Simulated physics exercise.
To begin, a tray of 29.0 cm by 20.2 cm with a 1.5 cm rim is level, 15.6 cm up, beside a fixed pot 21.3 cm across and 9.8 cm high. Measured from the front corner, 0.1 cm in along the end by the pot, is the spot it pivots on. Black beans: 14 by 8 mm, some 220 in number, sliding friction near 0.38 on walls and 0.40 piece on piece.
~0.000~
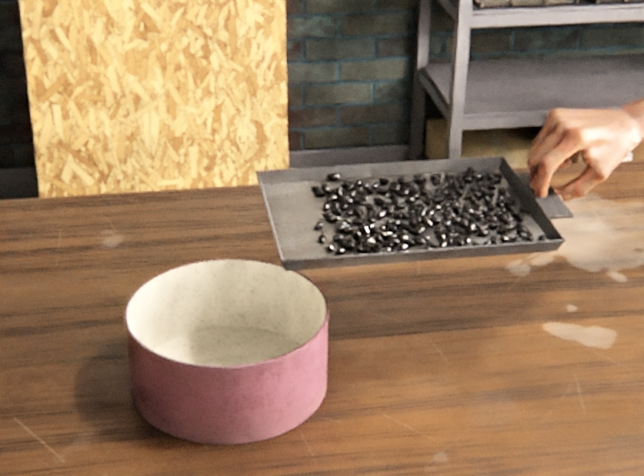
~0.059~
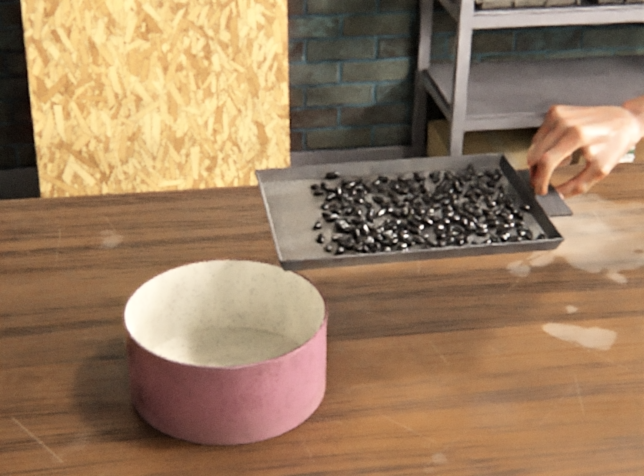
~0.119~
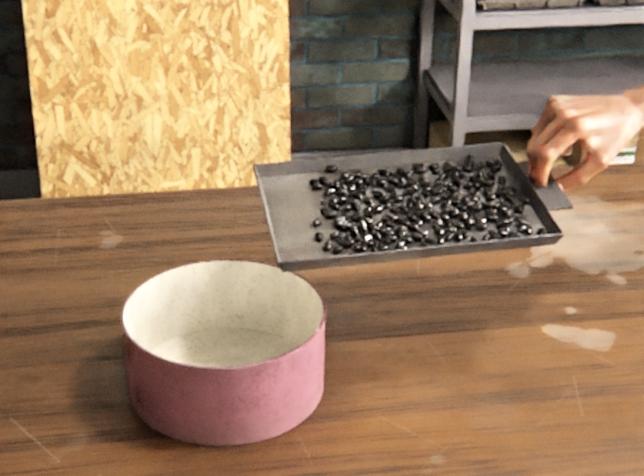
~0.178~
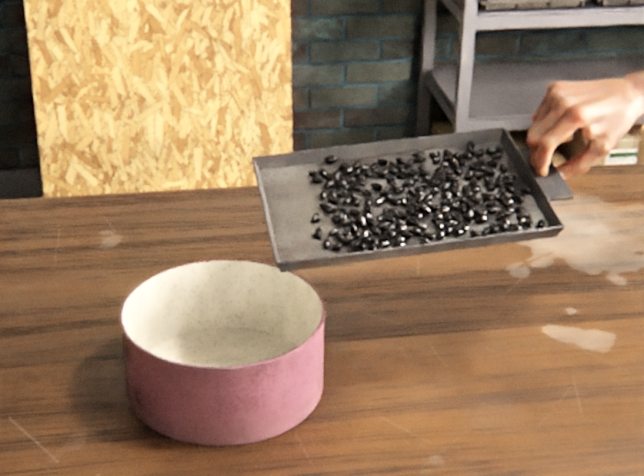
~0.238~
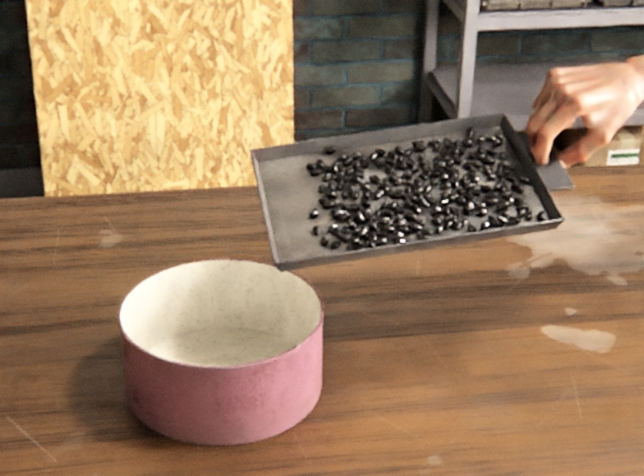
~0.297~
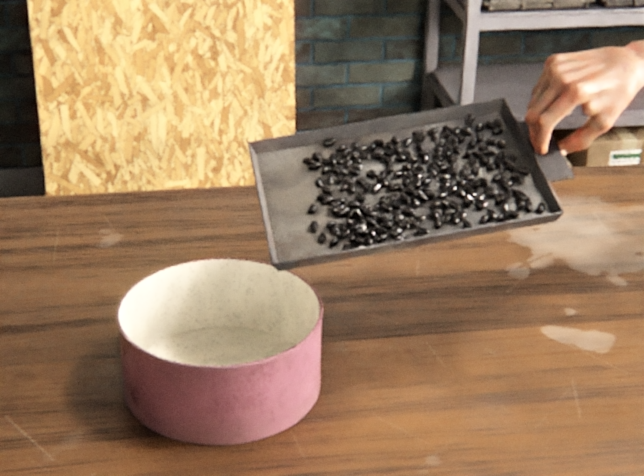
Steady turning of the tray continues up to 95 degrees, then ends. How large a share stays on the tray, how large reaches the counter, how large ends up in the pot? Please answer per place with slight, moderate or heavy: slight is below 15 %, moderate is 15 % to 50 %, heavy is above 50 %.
Per place: Tray slight, counter moderate, pot heavy.
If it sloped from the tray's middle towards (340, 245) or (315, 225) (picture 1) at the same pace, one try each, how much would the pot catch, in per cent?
Estimate: Some 95 % and some 70 % respectively.
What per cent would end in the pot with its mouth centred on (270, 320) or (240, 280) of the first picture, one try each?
Try one: ~ 95 %; try two: ~ 10 %.
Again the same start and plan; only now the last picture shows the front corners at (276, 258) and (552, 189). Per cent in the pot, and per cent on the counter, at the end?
Pot 85 % / counter 15 %.
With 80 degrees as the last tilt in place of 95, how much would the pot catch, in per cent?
It would be near 70 per cent.
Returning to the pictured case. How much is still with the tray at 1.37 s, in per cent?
It comes to near 25 per cent.
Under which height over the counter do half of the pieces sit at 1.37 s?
Some 2 cm above the counter.
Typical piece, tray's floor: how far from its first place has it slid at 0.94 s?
Around 11 centimetres.
Then, at 0.94 s, tilt 52 degrees; the tray holds 95 %, the pot 5 %.
After 1.37 s, tilt 77 degrees; the tray holds 25 %, the pot 40 %.
After 1.88 s, tilt 95 degrees; the tray holds 0 %, the pot 70 %.
In the end, at 2.3 s, tray 0 %, counter 30 %, pot 70 %.
